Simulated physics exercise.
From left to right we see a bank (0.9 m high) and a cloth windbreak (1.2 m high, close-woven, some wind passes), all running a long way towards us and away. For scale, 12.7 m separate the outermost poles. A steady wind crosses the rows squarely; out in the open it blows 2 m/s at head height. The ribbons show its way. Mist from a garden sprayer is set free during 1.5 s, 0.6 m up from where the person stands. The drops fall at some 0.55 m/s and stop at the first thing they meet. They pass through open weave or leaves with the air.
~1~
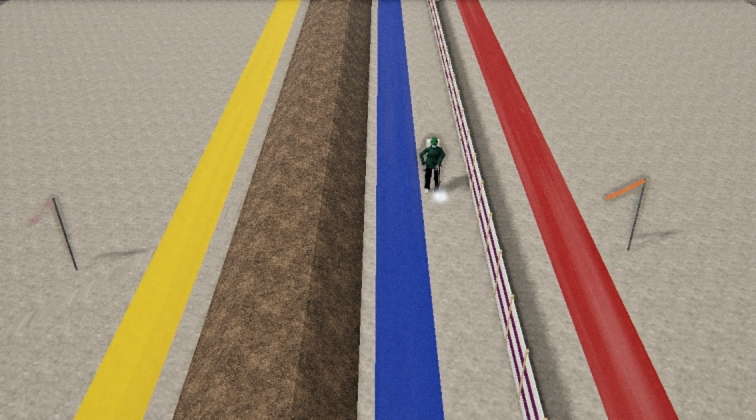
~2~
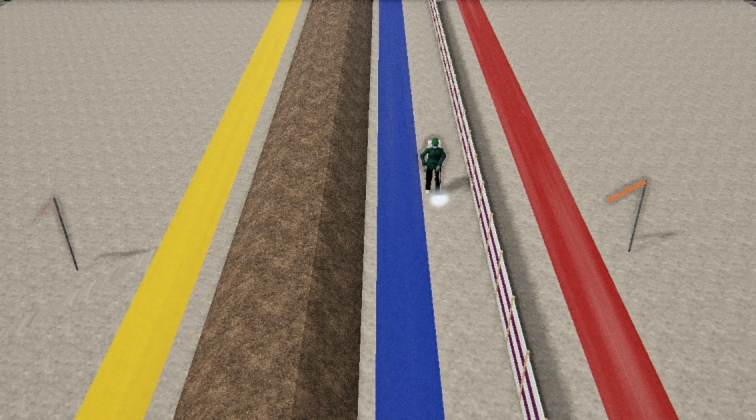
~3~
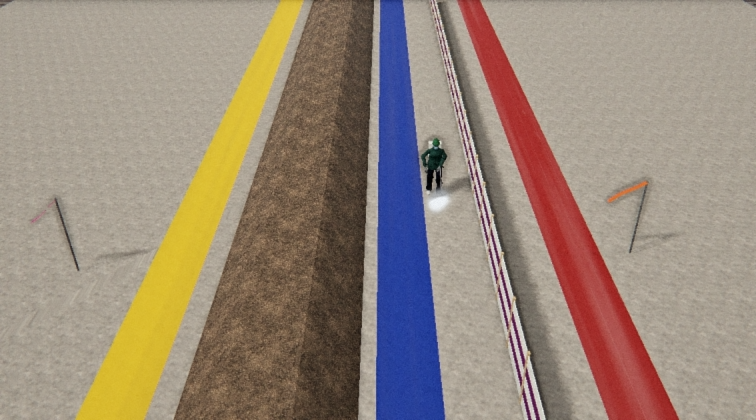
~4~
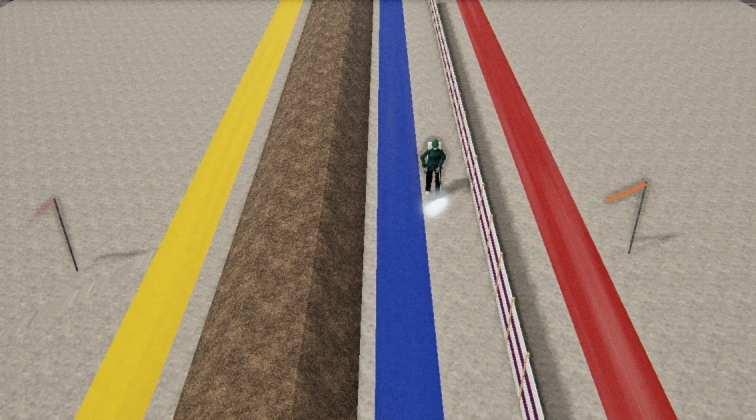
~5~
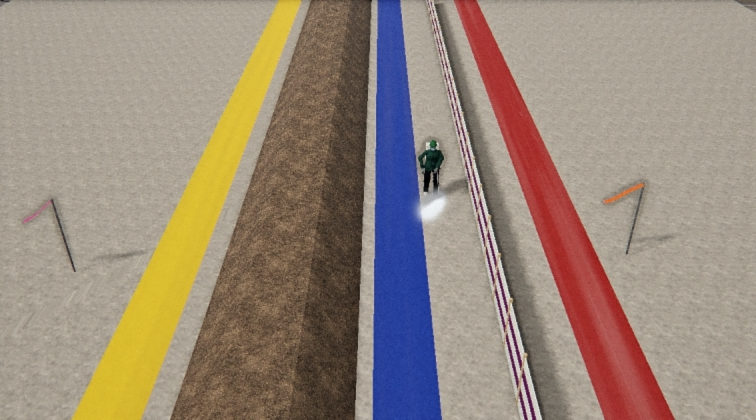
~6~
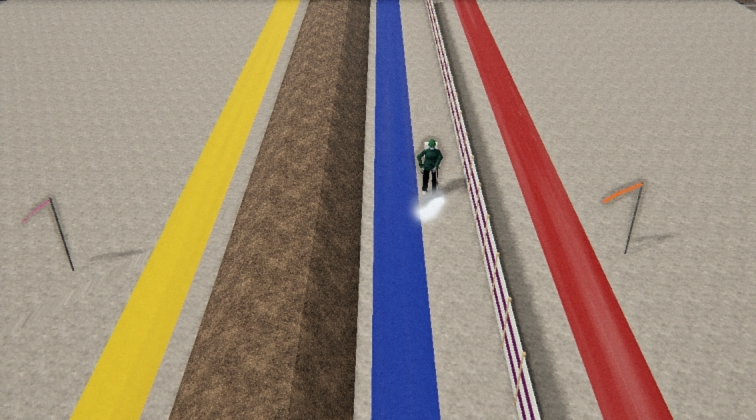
White mist drifts left and slightly downward from beside a green-clad figure toward the blue stripe.
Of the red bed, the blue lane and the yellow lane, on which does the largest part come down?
The blue one.
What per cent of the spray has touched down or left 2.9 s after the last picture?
About 95 %.
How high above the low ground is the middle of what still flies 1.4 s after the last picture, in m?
About 0.2 m.
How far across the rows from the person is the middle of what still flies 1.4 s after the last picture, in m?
About 0.5 m.
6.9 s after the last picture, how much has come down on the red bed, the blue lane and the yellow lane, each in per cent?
Roughly 0 % red, 50 % blue, 0 % yellow.
Then, 1.4 s after the last picture, 25 % is in the air or yet to come; 0 % lies on the yellow lane, 0 % on the red bed and 30 % on the blue lane; the middle of what still flies is 0.2 m above the low ground, near (419, 211).
Then, 2.9 s after the last picture, 3 % is in the air or yet to come; 0 % lies on the yellow lane, 0 % on the red bed and 49 % on the blue lane.
Then, 6.9 s after the last picture, 0 % is in the air or yet to come; 0 % lies on the yellow lane, 0 % on the red bed and 51 % on the blue lane.
Then, 18.9 s after the last picture, 0 % is in the air or yet to come; 0 % lies on the yellow lane, 0 % on the red bed and 51 % on the blue lane.
Then, 43.9 s after the last picture, 0 % is in the air or yet to come; 0 % lies on the yellow lane, 0 % on the red bed and 51 % on the blue lane.
